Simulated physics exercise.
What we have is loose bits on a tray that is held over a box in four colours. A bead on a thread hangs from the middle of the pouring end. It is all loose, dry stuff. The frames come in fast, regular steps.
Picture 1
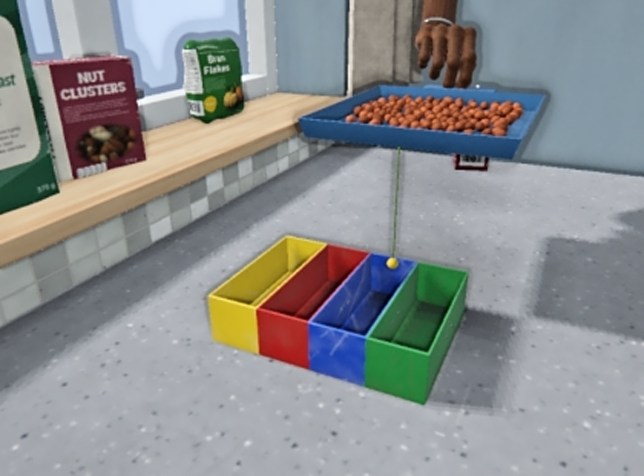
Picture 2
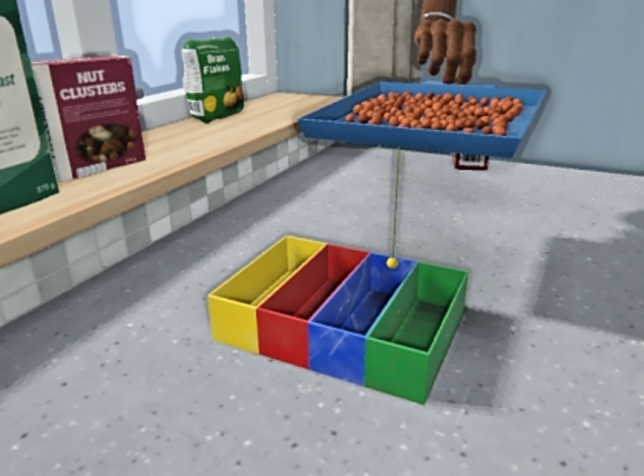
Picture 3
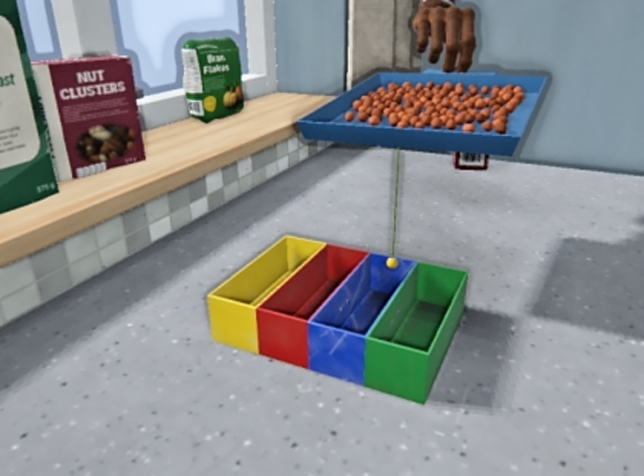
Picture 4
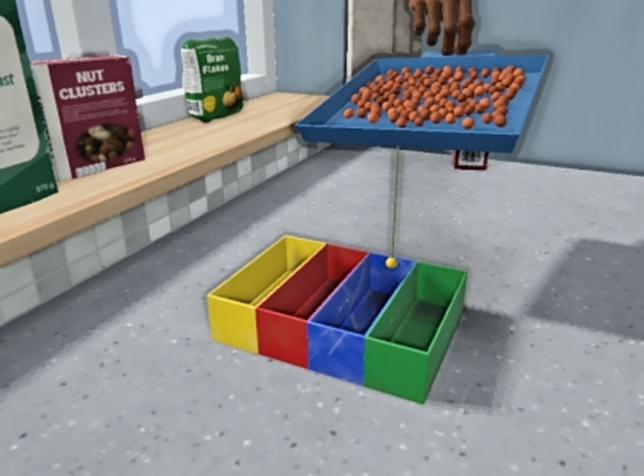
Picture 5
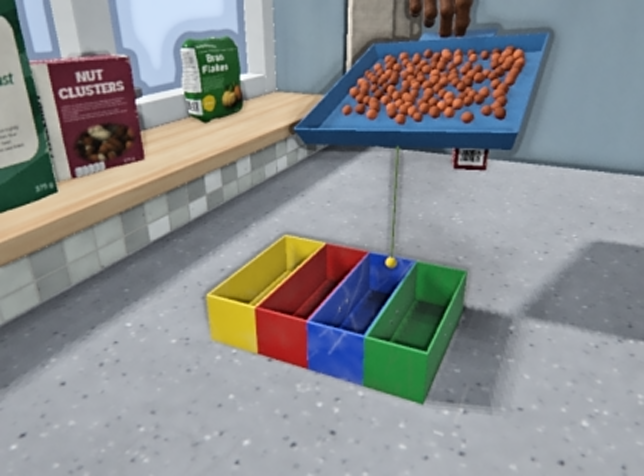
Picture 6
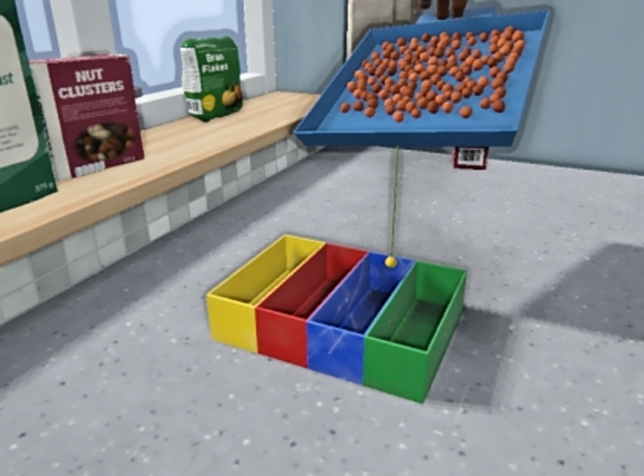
We see a blue tray of small reddish-brown pellets above a box with yellow, red, blue and green cells, a yellow bead hanging between. A dark hand rises behind as the tray's far edge lifts and the pellets spread slightly.
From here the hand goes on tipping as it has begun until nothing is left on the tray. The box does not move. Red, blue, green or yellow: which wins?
The red one ends fullest.
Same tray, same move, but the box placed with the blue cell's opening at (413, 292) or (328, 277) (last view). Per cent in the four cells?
In turn 90 and 90 in a hundred.
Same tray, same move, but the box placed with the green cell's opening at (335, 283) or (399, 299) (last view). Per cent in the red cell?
Roughly 0 per cent, and 40 per cent.
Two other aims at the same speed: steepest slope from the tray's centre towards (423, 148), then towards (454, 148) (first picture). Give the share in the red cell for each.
About 10 and 0 per cent.
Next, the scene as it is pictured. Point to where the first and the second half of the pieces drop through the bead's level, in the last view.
First near (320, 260), later near (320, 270).
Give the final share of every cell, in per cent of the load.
About: Yellow cell 20, red cell 40, blue cell 30, green cell 10 per cent.
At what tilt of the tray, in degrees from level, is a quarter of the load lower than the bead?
Near 110 degrees.
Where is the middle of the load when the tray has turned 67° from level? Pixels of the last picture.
At about (361, 115).
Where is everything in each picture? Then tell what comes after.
In the first frame, corners of the pouring end at (305, 117) and (515, 137), level; middle of the load at (436, 114), clay pellets; bead on its thread at (393, 263); yellow cell at (234, 320); red cell at (283, 334); blue cell at (337, 349); green cell at (396, 366).
In the second frame, corners of the pouring end at (305, 118) and (515, 136), level; middle of the load at (436, 111).
In the third frame, corners of the pouring end at (304, 120) and (514, 134), tipped barely, lowest at the left corner; middle of the load at (436, 104).
In the fourth frame, corners of the pouring end at (303, 123) and (513, 131), tipped a little, lowest at the left corner; middle of the load at (436, 93).
In the fifth frame, corners of the pouring end at (301, 126) and (511, 129), tipped clearly, lowest at the left corner; middle of the load at (434, 81).
In the sixth frame, corners of the pouring end at (301, 129) and (510, 126), tipped clearly, lowest at the left corner; middle of the load at (432, 71); yellow cell at (232, 319); red cell at (282, 333); blue cell at (335, 348); green cell at (394, 365).
Soon, tray tipped steeply; nearly all on the tray; a stray few falling or outside the box.
A while on, tray tipped past a quarter turn; about two thirds on the tray; a small part in the red cell; a small part in the blue cell; a stray few in the yellow cell; a small part falling or outside the box.
Towards the end, tray tipped past a quarter turn; about half in the red cell; about a quarter in the blue cell; about a quarter in the yellow cell; a small part in the green cell; a stray few falling or outside the box.
Finally, tray tipped past a quarter turn; about half in the red cell; about a quarter in the blue cell; about a quarter in the yellow cell; a small part in the green cell; a stray few outside the box.
